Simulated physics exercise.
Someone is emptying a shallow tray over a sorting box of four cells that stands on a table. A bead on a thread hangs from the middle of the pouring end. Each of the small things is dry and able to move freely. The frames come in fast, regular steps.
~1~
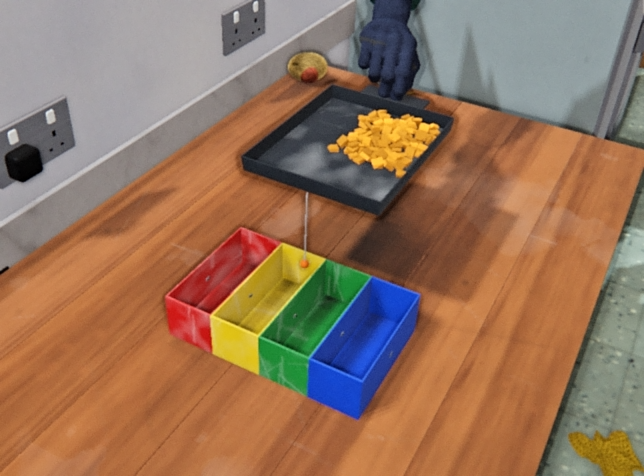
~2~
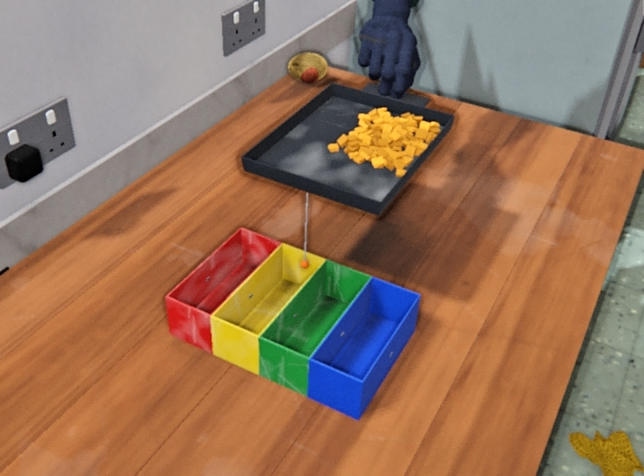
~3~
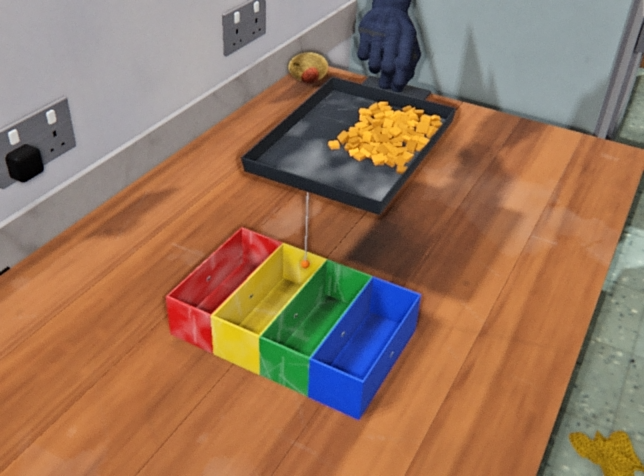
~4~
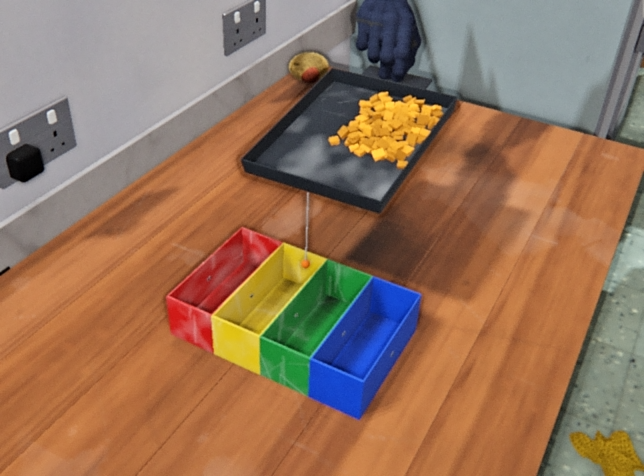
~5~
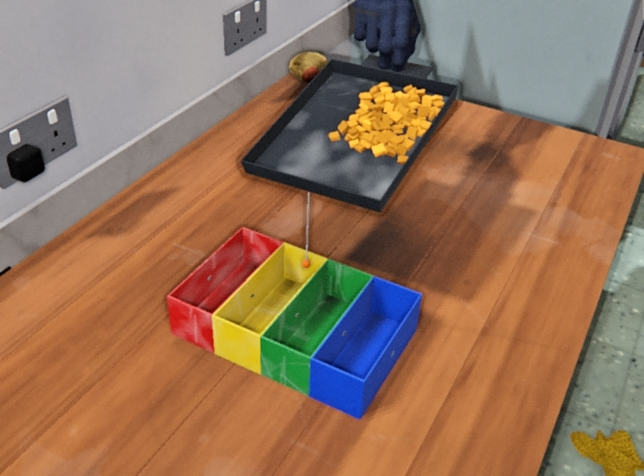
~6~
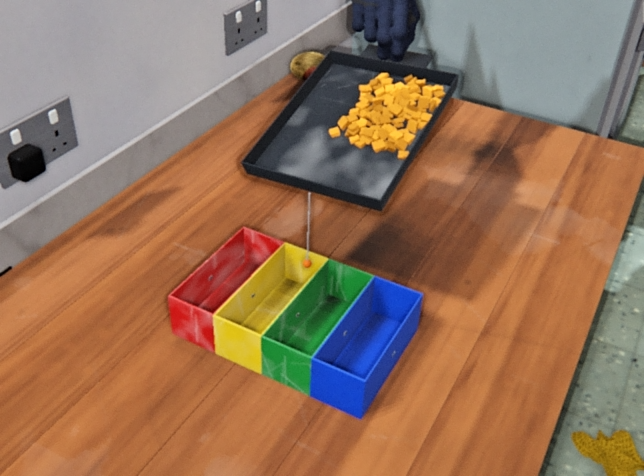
To begin with, a dark gloved hand holds a shallow tray of small orange-yellow pieces level above a box with red, yellow, green and blue cells on a wooden table. The hand then gradually raises the tray's far side, tilting it toward its near left corner, while the pieces stay bunched together.
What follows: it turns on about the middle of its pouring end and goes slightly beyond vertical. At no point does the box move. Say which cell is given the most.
The yellow cell is given the most.
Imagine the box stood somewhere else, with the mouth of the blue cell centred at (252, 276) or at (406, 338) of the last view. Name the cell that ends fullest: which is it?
First try: The blue cell. Second try: The red cell.
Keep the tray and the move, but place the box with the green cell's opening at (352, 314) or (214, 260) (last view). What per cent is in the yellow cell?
Trial 1: 30 percent; trial 2: 0 percent.
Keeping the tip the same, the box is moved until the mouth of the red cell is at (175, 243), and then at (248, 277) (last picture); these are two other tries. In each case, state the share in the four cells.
Trial 1 near 100 %, trial 2 near 90 %.
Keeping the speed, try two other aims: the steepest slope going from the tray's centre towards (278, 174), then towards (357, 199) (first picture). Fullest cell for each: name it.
In turn: That red cell; the blue cell.
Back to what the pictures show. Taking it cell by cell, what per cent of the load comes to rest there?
Red cell 30 %, yellow cell 50 %, green cell 10 %, blue cell 0 %.
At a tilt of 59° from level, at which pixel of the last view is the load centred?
Load centre: Approx. (299, 173).
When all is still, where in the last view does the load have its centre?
Close to (263, 320) in the last picture.
Soon after the last picture, tray tipped steeply; nearly all on the tray; a stray few in the red cell; a small part falling or outside the box.
A little later, tray tipped right over; about two thirds on the tray; about a quarter in the yellow cell; a small part in the red cell; a stray few in the green cell; a small part falling or outside the box.
Later still, tray tipped past a quarter turn; about half in the yellow cell; about a third in the red cell; a small part in the green cell; a stray few falling or outside the box.
At rest, tray tipped past a quarter turn; about half in the yellow cell; about a third in the red cell; a small part in the green cell; none in the blue cell; a stray few outside the box.
